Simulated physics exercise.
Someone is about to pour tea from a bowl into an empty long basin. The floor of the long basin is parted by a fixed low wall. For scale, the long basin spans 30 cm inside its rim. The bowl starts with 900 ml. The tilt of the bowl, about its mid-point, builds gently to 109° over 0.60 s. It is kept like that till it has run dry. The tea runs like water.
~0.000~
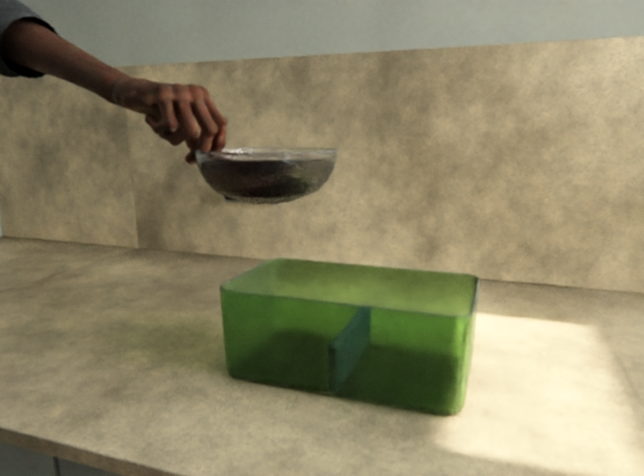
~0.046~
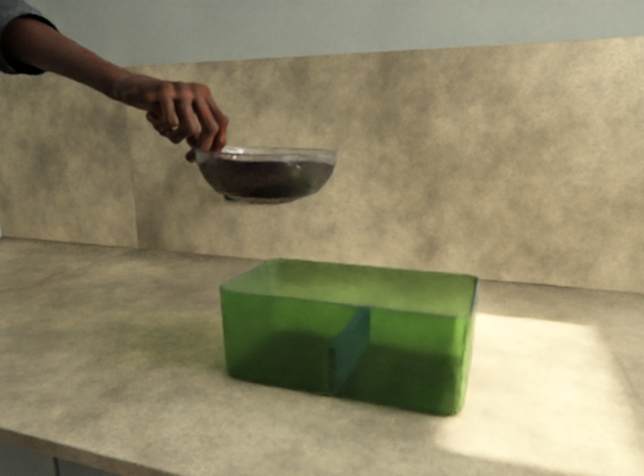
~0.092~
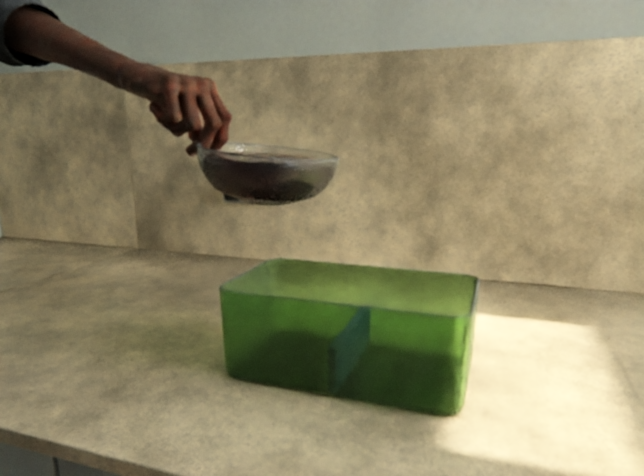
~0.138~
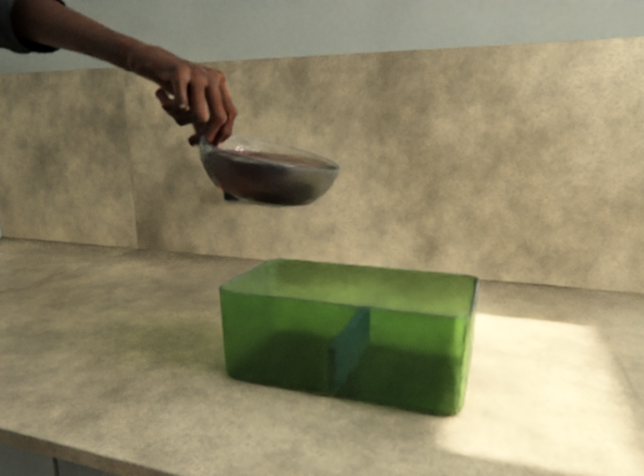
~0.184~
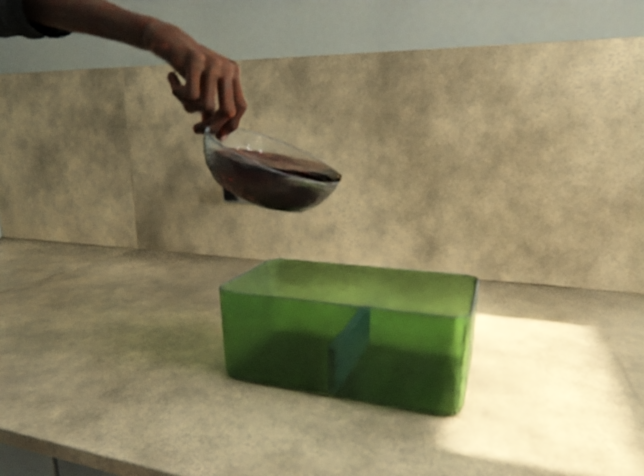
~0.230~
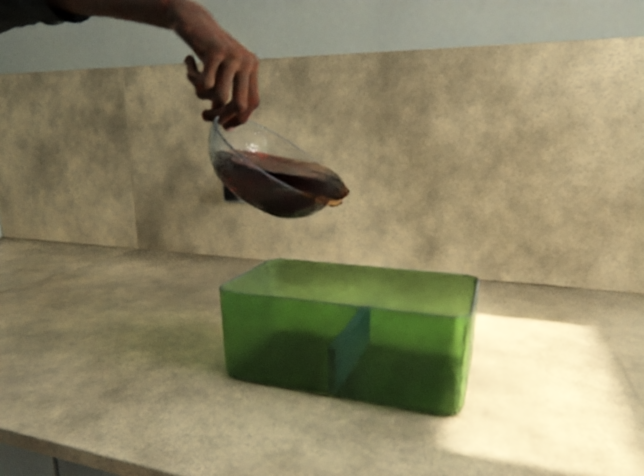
We see a hand holding a clear bowl of dark liquid above a green, see-through basin with a divider inside; the hand gradually tilts the bowl to the right until the liquid begins to slip over its lowered rim.
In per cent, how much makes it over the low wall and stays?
Roughly 58 per cent is past the wall.
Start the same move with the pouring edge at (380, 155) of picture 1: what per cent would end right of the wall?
Then about 80 per cent.
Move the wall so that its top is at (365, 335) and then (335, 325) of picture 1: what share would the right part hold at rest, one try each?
In turn about 40 and 75 per cent.
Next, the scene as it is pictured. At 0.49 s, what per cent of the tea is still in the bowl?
About 2 per cent.
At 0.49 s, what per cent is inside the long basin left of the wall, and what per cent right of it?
Left about 14, right about 62.
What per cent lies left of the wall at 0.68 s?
About 30 per cent.
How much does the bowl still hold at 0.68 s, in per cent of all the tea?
About 0 per cent.
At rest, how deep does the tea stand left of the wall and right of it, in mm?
Left about 16 mm, right about 24 mm.
By 0.49 s the tilt is 100° and 2 per cent is still to pour, 15 is left of the wall and 62 right of it.
By 0.68 s the tilt is 109° and 0 per cent is still to pour, 29 is left of the wall and 49 right of it.
By 0.88 s the tilt is 109° and 0 per cent is still to pour, 35 is left of the wall and 58 right of it.
By 1.10 s the tilt is 109° and 0 per cent is still to pour, 37 is left of the wall and 58 right of it.
At rest 38 per cent lies left of the wall, 58 right of it and 4 outside.
